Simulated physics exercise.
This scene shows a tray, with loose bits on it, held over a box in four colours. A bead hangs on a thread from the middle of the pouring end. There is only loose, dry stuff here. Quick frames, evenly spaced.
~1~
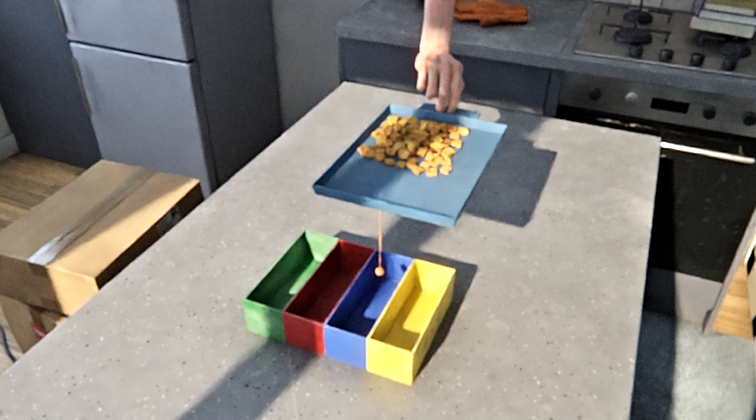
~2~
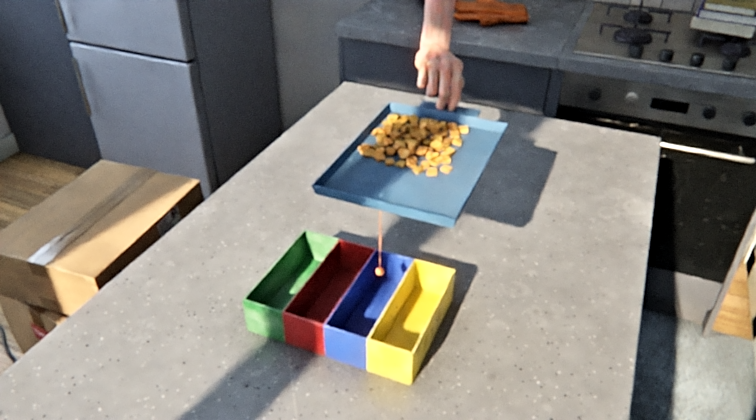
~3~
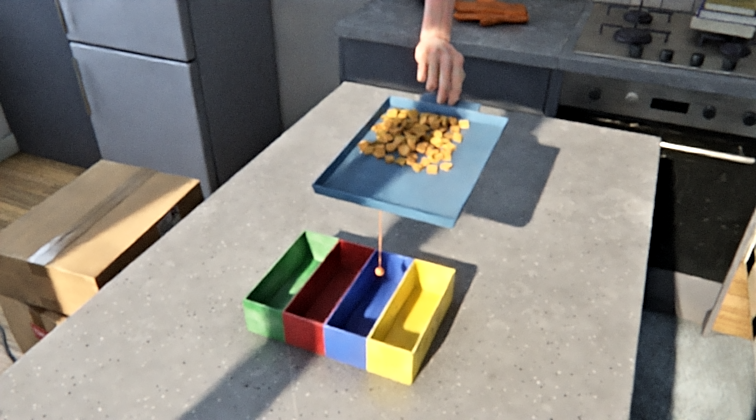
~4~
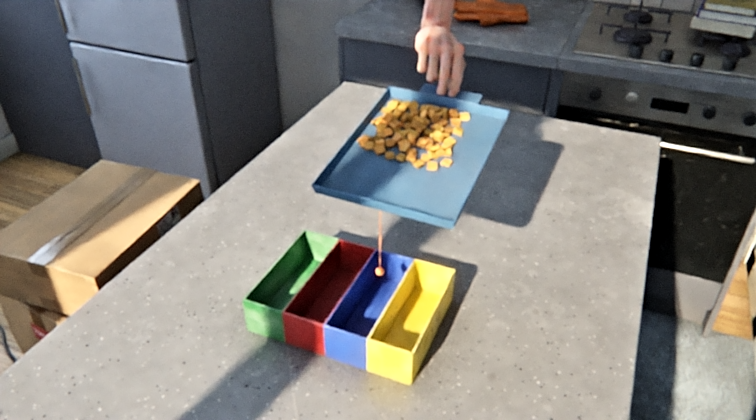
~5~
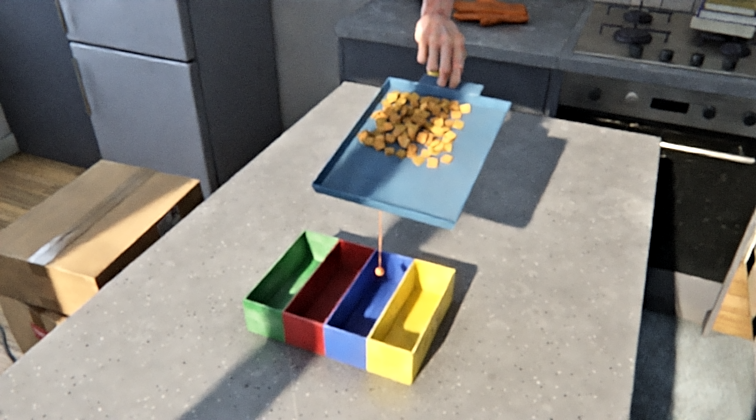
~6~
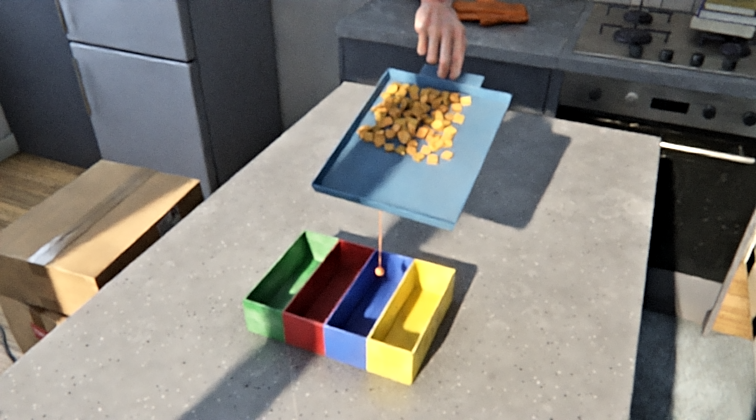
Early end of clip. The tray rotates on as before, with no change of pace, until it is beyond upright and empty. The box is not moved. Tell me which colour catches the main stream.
The yellow cell catches it.
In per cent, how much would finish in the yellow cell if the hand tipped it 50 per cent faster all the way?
I'd say 50 percent or thereabouts.
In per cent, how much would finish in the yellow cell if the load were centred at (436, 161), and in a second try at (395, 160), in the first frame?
Try 1: 40 %; try 2: 40 %.
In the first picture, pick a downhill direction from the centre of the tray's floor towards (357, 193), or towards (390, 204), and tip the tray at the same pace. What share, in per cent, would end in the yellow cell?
You'd get 0 per cent the first time and 20 per cent the second time.
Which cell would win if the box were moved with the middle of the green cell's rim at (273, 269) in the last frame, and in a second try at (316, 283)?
Result 1: The yellow cell; result 2: The blue cell.
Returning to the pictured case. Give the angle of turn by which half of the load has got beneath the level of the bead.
Roughly 105°.
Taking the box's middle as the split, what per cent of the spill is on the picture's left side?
Near 0 %.
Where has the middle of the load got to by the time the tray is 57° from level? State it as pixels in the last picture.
Near (402, 206).
Soon, tray tipped steeply; most on the tray; about a quarter falling or outside the box.
A while on, tray tipped right over; about half on the tray; a small part in the yellow cell; a small part in the blue cell; a stray few in the red cell; about a quarter falling or outside the box.
Towards the end, tray tipped past a quarter turn; about half in the yellow cell; about a third in the blue cell; a small part in the red cell; about a quarter falling or outside the box.
Finally, tray tipped past a quarter turn; about half in the yellow cell; about a third in the blue cell; a small part in the red cell; none in the green cell; about a quarter outside the box.
